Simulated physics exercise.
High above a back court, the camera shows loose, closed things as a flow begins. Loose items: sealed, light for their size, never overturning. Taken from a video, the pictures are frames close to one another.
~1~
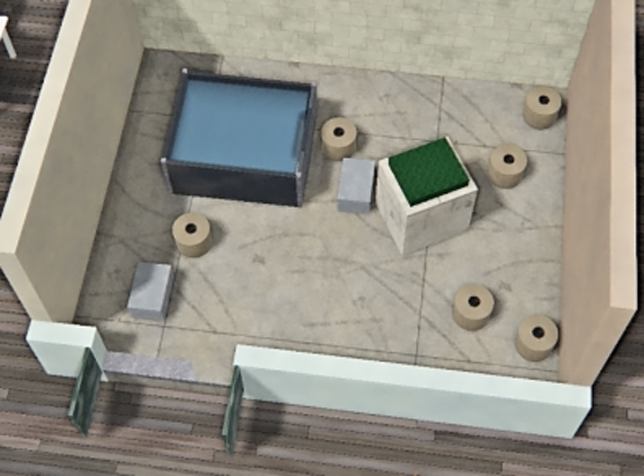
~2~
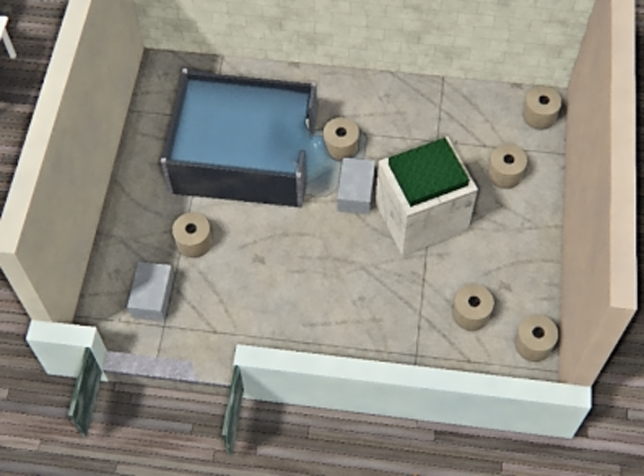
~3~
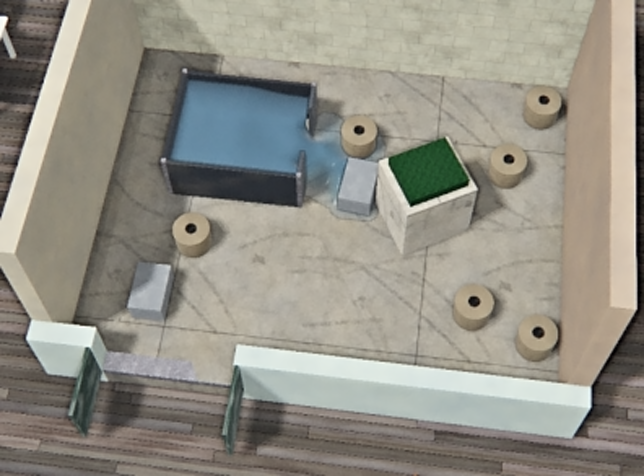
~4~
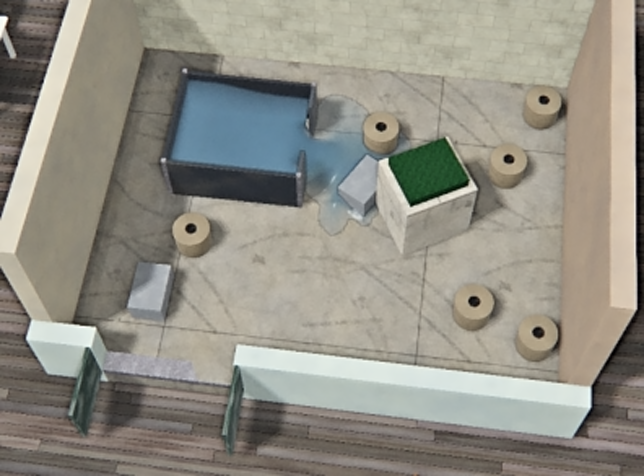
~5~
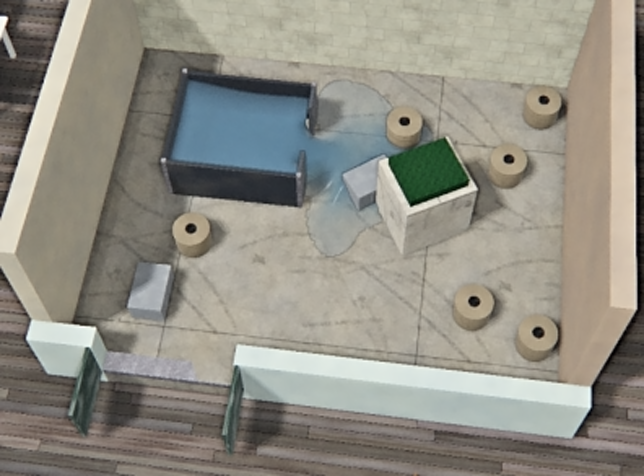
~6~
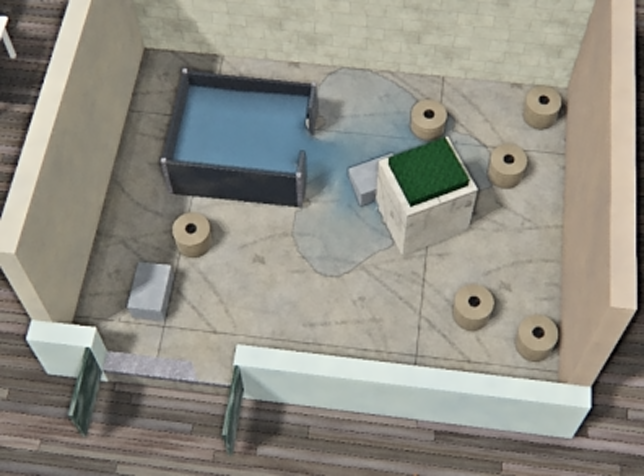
Water pours through an opening in the right side of a dark-walled tank and spreads across the courtyard floor, pushing a round tan tub rightward and slightly turning a grey crate against the green-topped block, while the other objects stay put.
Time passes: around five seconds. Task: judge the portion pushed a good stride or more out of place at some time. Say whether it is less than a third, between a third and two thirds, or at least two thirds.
Two thirds plus.
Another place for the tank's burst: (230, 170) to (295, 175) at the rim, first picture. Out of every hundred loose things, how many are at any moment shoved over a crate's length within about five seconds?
That works out to some 20 %.
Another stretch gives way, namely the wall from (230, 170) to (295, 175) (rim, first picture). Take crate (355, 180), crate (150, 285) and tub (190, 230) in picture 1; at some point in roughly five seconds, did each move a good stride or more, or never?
First stays short of it, second stays short of it, third stays short of it.
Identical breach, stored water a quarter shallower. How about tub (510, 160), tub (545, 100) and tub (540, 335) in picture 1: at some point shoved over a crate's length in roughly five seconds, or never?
Taking each in turn, the answer is did it, did it, came up short.
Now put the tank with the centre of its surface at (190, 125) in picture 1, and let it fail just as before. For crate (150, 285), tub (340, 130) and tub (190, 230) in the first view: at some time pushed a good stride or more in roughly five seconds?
The first: Did not travel far; the second: Travelled far enough; the third: Did not travel far.
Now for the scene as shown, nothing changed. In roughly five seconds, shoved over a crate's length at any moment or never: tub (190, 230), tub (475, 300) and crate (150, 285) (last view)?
Short of that, goes that far, short of that.
A moment on, 1 of 8 are well off their spots; 1 afloat.
Next, 3 of 8 are well off their spots; 2 afloat.
Later, 4 of 8 are well off their spots; 4 afloat.
In the end, 6 of 8 are well off their spots, and 6 have been at some point; 4 afloat.
